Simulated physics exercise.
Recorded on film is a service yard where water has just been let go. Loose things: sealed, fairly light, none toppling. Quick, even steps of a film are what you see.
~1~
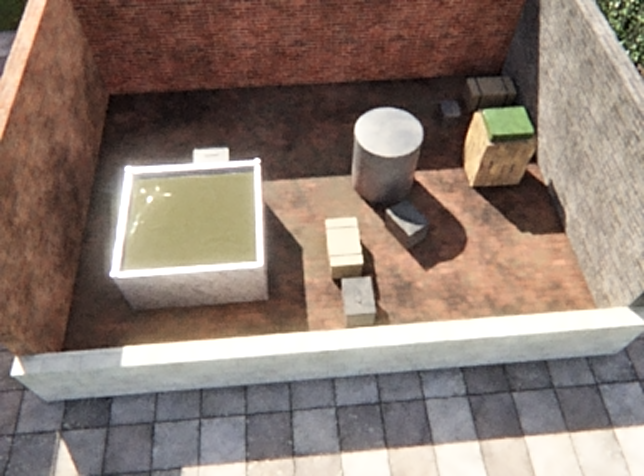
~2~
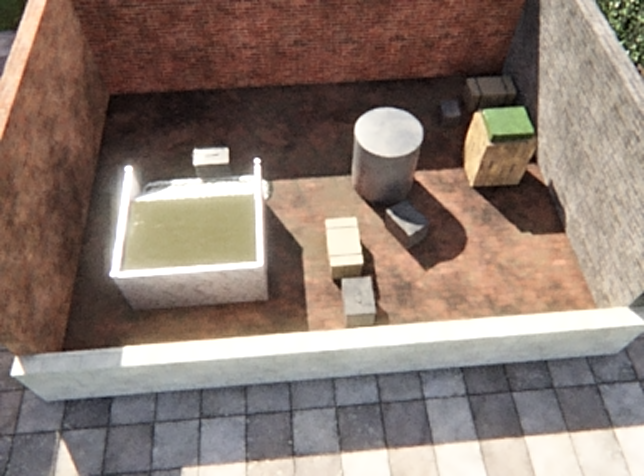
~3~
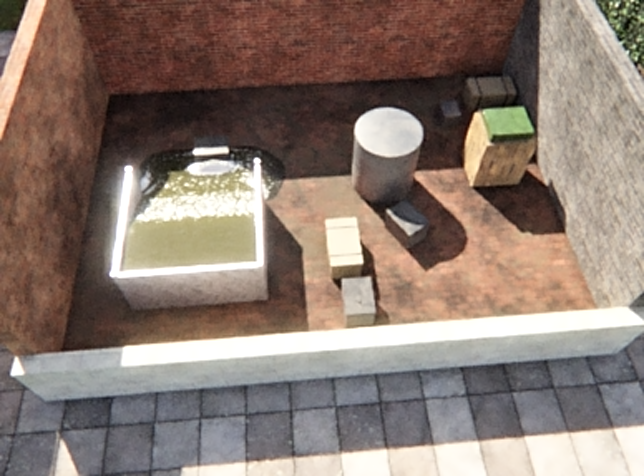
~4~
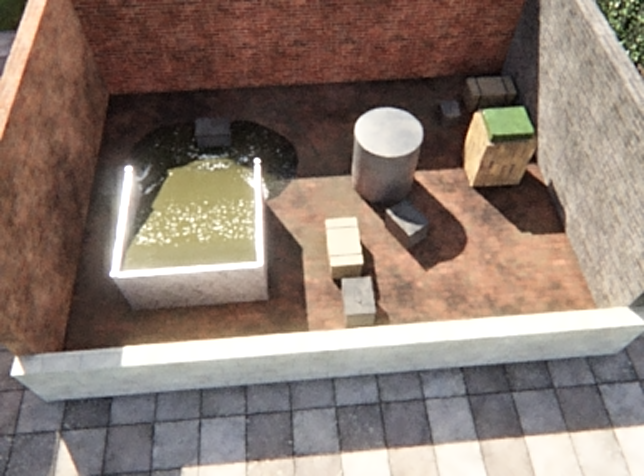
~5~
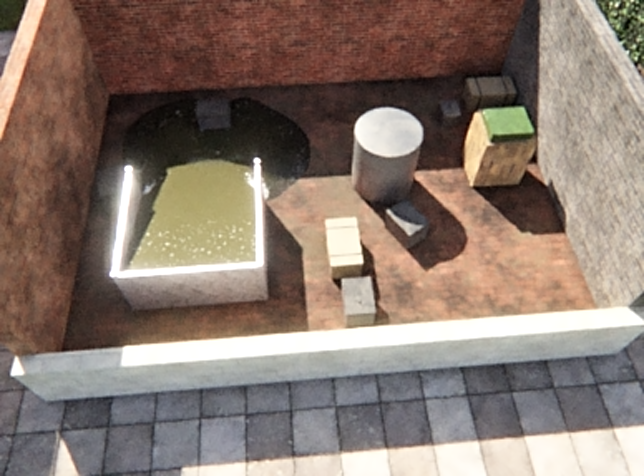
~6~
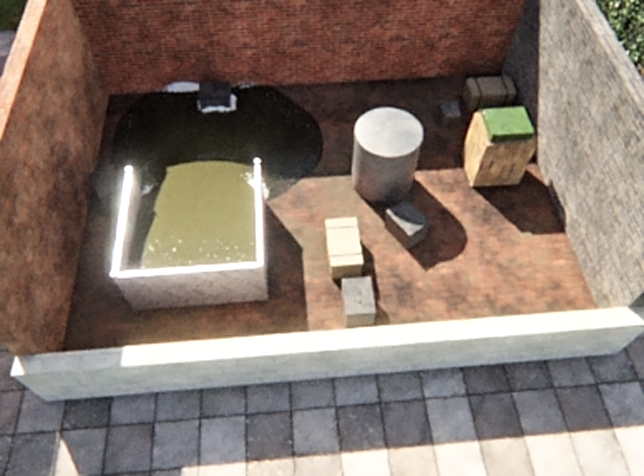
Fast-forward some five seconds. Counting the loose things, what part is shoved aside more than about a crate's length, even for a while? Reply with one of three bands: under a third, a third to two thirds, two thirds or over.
A third to two thirds.
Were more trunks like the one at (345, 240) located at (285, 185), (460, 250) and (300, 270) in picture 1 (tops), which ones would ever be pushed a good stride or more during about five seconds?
Outcome per entry: Stays where it is / stays where it is / stays where it is.
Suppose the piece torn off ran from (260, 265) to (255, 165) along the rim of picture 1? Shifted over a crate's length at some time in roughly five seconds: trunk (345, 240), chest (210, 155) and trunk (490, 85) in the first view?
The first: Went past that; the second: Fell short; the third: Went past that.
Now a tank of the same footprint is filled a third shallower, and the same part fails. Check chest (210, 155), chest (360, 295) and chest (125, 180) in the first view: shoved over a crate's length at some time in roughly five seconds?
First one reached the mark, second one stopped before it, third one reached the mark.
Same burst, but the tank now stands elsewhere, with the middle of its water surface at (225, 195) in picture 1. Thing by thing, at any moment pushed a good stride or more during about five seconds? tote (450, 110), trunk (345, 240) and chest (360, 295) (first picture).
First displaced far, then never went far, then never went far.
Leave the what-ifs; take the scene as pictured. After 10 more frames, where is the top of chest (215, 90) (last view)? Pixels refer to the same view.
At about (233, 68).
A moment on, 1 of 8 are well off their spots; 1 afloat.
Next, 1 of 8 are well off their spots; 1 afloat.
Later, 3 of 8 are well off their spots; 4 afloat.
In the end, 4 of 8 are well off their spots, and 4 have been at some point; 4 afloat.
